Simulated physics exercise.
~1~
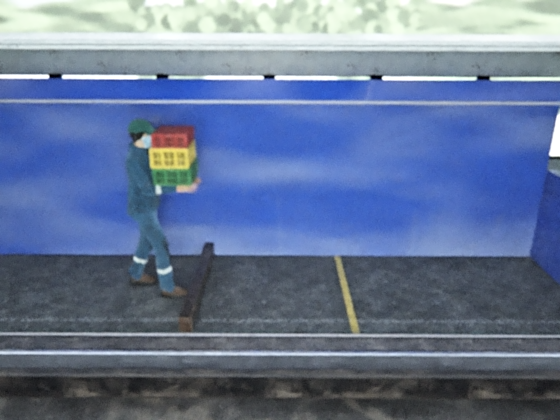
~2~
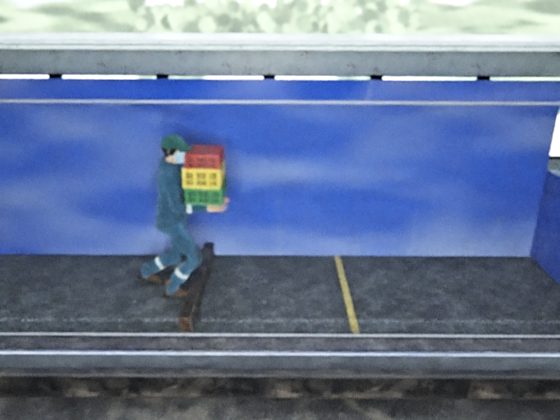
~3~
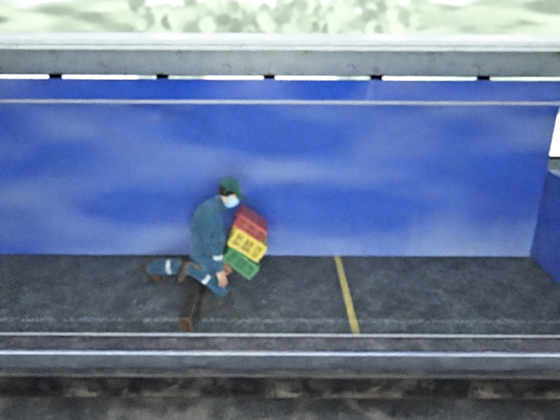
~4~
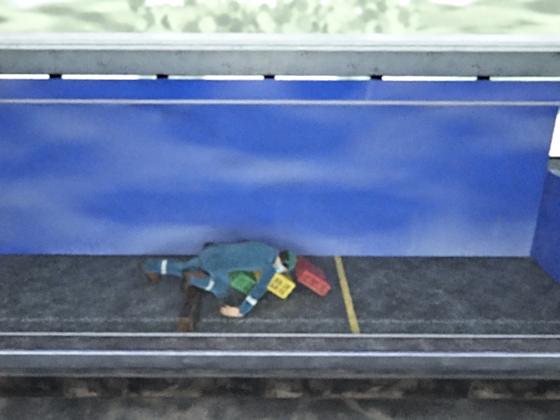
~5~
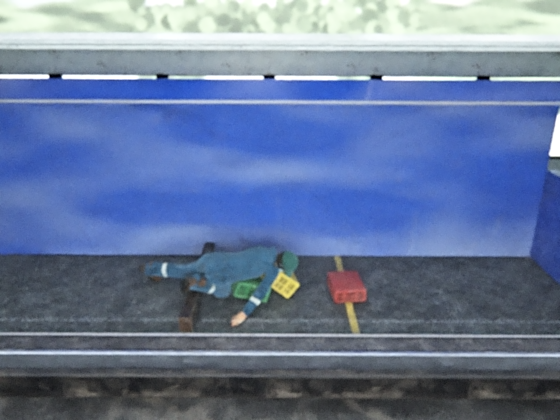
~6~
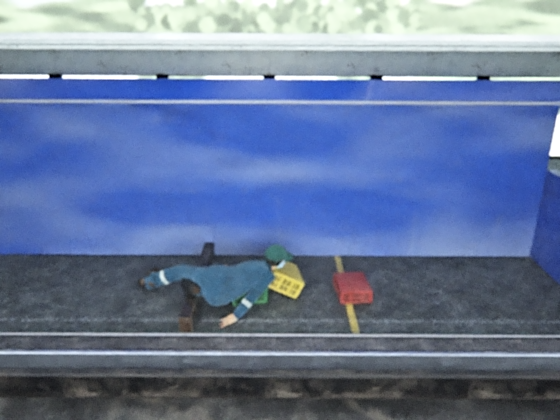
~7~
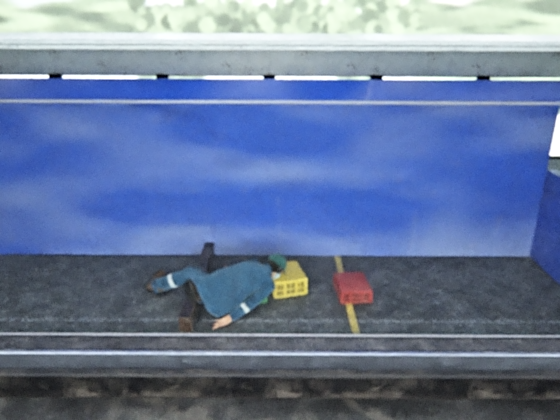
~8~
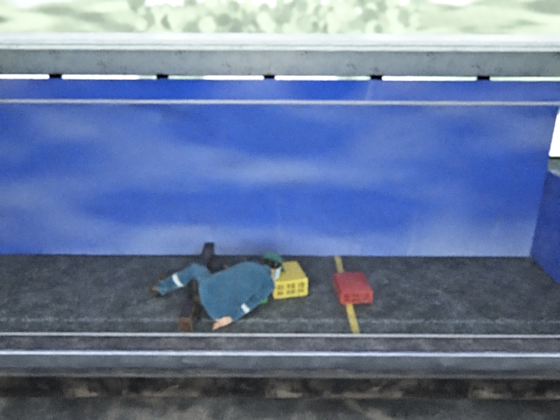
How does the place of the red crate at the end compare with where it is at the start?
At the start the red crate is at the top of the stack held by the person on the left. At the end it lies on the floor farther right, at the yellow line.
We see a masked person in blue carrying stacked red, yellow and green crates move right and pitch forward over a dark floor rail, landing face down. The red crate slides onto the yellow line, while the yellow crate rests by the head, short of it.
